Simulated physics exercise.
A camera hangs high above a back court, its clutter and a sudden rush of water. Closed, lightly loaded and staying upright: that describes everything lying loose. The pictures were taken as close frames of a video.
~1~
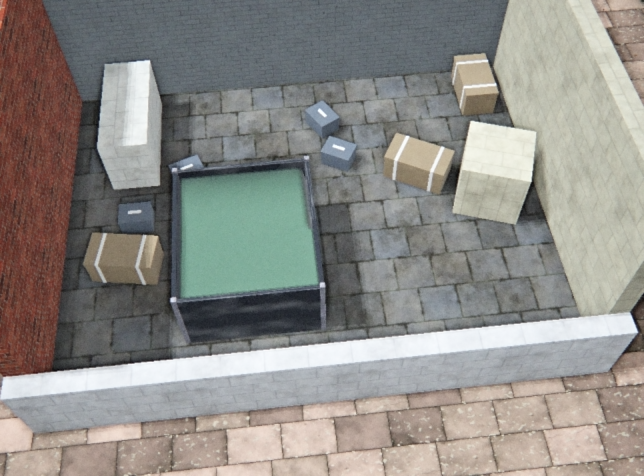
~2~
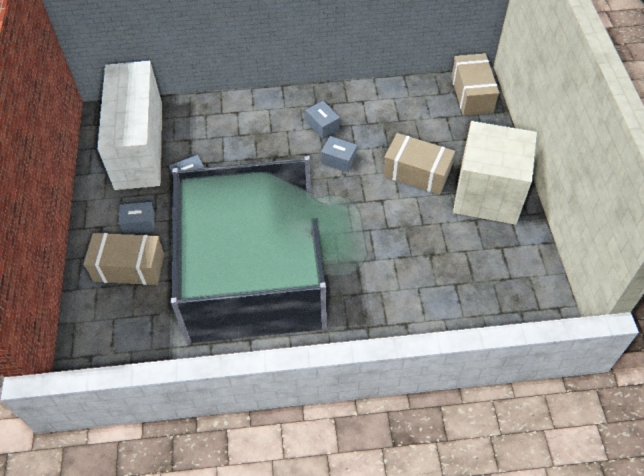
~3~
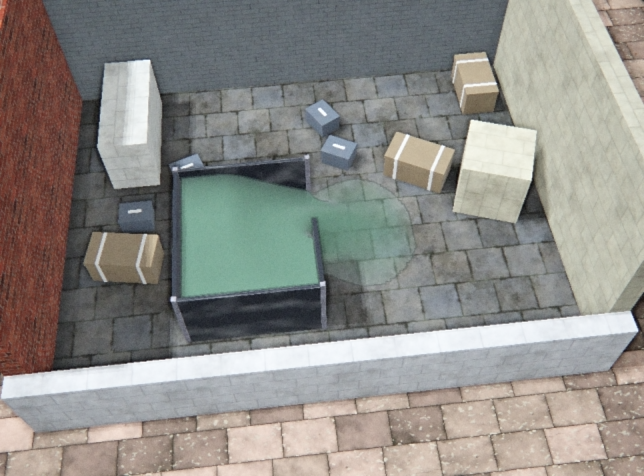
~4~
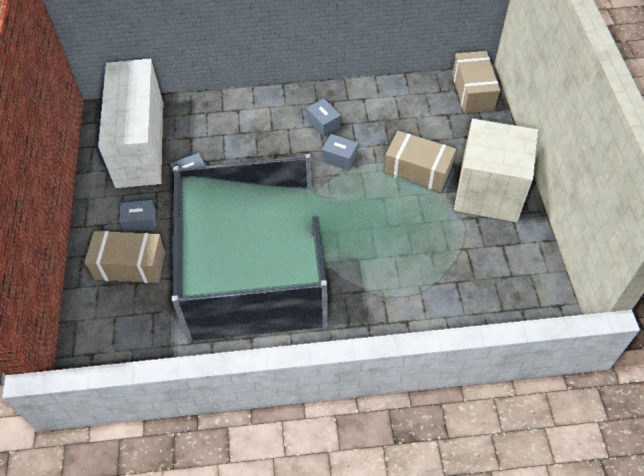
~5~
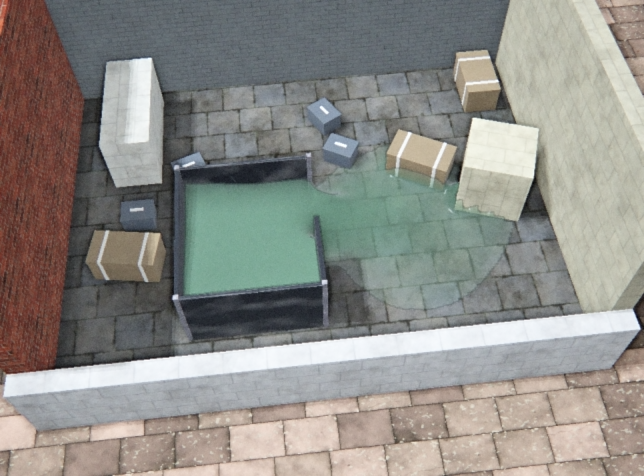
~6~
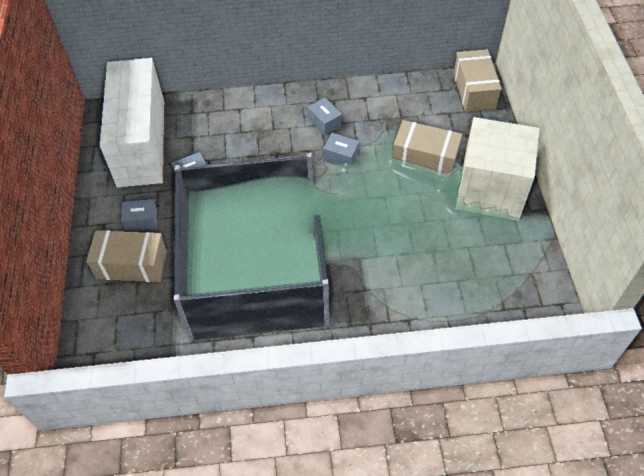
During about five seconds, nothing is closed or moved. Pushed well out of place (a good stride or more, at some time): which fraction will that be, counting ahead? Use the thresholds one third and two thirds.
I'd put it between one third and two thirds.
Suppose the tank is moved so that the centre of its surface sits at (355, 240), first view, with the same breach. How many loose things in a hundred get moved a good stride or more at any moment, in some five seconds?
It works out near 40 %.
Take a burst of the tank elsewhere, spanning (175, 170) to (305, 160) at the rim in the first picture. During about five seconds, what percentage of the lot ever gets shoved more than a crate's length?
Estimate: Roughly 100 per cent.
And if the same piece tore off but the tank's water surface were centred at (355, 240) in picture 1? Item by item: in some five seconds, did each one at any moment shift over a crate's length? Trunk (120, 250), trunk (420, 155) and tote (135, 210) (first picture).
In turn: Under that mark, beyond that mark, under that mark.
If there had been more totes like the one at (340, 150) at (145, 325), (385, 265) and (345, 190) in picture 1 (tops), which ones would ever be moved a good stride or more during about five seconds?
Taking them one at a time: Remains close, then gets driven off, then gets driven off.
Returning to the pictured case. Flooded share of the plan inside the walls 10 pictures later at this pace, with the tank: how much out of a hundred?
My estimate is about 50 per cent.
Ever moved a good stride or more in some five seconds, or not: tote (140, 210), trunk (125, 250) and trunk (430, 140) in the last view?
One, under that distance; two, under that distance; three, displaced that much.
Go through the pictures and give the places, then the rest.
The first picture shows a trunk at (420, 154) rests on the ground; a tote at (339, 148) rests on the ground; 0 of 7 have shifted.
The second picture shows a trunk at (420, 154), on the bottom; a tote at (339, 148) rests on the ground; 0 of 7 have shifted.
The third picture shows a trunk at (420, 153), on the bottom; a tote at (339, 147), on the bottom; 0 of 7 have shifted.
The fourth picture shows a trunk at (421, 152) rests on the ground; a tote at (340, 146), on the bottom; 0 of 7 have shifted.
The fifth picture shows a trunk at (422, 150) rests on the ground; a tote at (341, 145) rests on the ground; 0 of 7 have shifted.
The sixth picture shows a trunk at (428, 139), on the bottom, close to its start; a tote at (341, 145) rests on the ground; 1 of 7 have shifted.
A moment on, 1 of 7 are well off their spots; 0 afloat.
Next, 2 of 7 are well off their spots; 2 afloat.
Later, 2 of 7 are well off their spots; 2 afloat.
In the end, 3 of 7 are well off their spots, and 4 have been at some point; 1 afloat.
